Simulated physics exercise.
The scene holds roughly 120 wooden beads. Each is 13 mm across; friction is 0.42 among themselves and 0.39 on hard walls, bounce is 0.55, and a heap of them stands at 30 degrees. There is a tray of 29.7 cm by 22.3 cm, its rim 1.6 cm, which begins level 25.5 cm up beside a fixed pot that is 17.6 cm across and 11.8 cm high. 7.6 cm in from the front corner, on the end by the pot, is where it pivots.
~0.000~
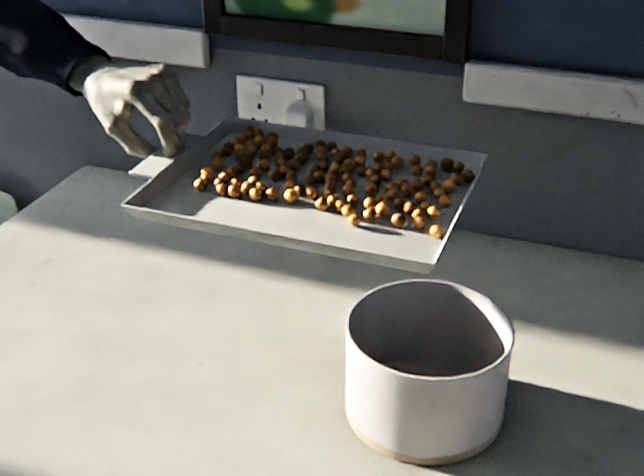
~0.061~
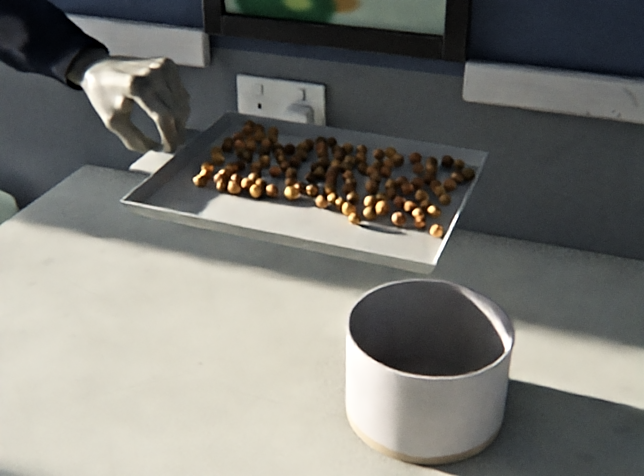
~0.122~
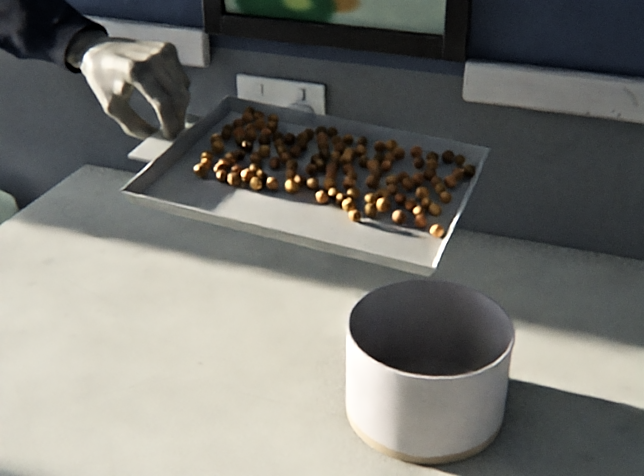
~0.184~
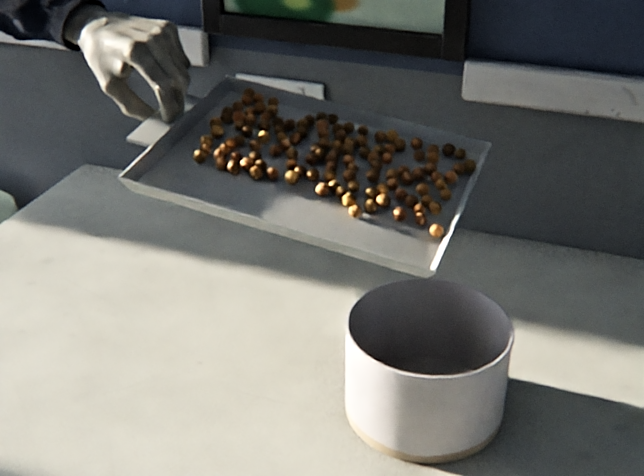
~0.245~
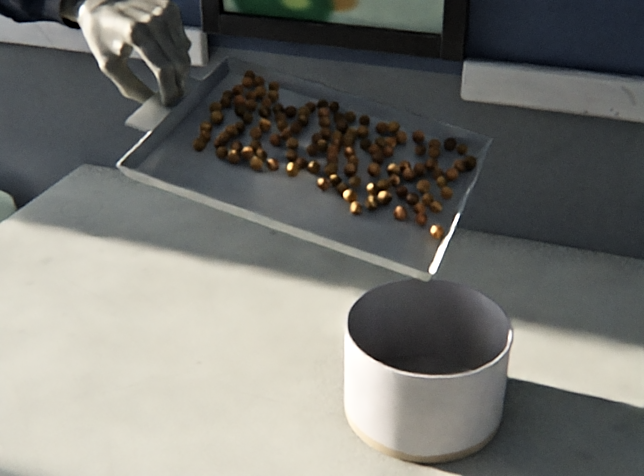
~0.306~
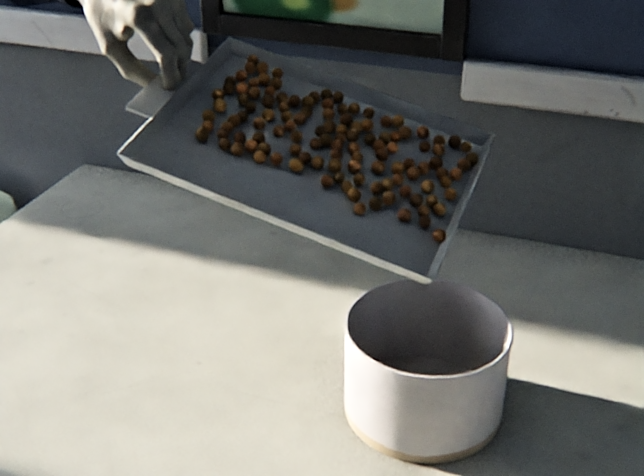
On a grey counter, a pale hand lifts the left end of a tray of beads.
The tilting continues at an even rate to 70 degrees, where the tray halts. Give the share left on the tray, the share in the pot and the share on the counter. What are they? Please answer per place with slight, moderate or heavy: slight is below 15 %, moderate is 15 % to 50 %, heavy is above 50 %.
Per place: Tray slight, pot slight, counter heavy.
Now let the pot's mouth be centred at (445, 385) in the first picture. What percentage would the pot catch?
Something like 95 per cent would settle in it.
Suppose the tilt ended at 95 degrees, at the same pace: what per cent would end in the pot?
In that case some 0 per cent.
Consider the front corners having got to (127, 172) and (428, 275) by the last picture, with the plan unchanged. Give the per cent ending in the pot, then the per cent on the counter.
In the pot: 0 per cent; on the counter: 100 per cent.
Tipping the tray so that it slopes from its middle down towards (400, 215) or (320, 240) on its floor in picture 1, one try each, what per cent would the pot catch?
That would be close to 35 per cent and then close to 0 per cent.
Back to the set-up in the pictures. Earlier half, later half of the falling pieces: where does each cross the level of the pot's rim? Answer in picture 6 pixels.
I'd mark about (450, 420) for the first half and about (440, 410) for the second.
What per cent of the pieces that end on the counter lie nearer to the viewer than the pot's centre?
Roughly 100 per cent.
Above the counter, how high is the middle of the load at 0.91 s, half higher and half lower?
Roughly 24 centimetres, give or take.
After 0.67 s, tilt 43 degrees; the tray holds 100 %, the pot 0 %.
After 0.91 s, tilt 60 degrees; the tray holds 55 %, the pot 0 %.
Then, at 1.26 s, tilt 70 degrees; the tray holds 10 %, the pot 0 %.
By 2.5 s all is still; tray 0 %, pot 0 %, counter 100 %.
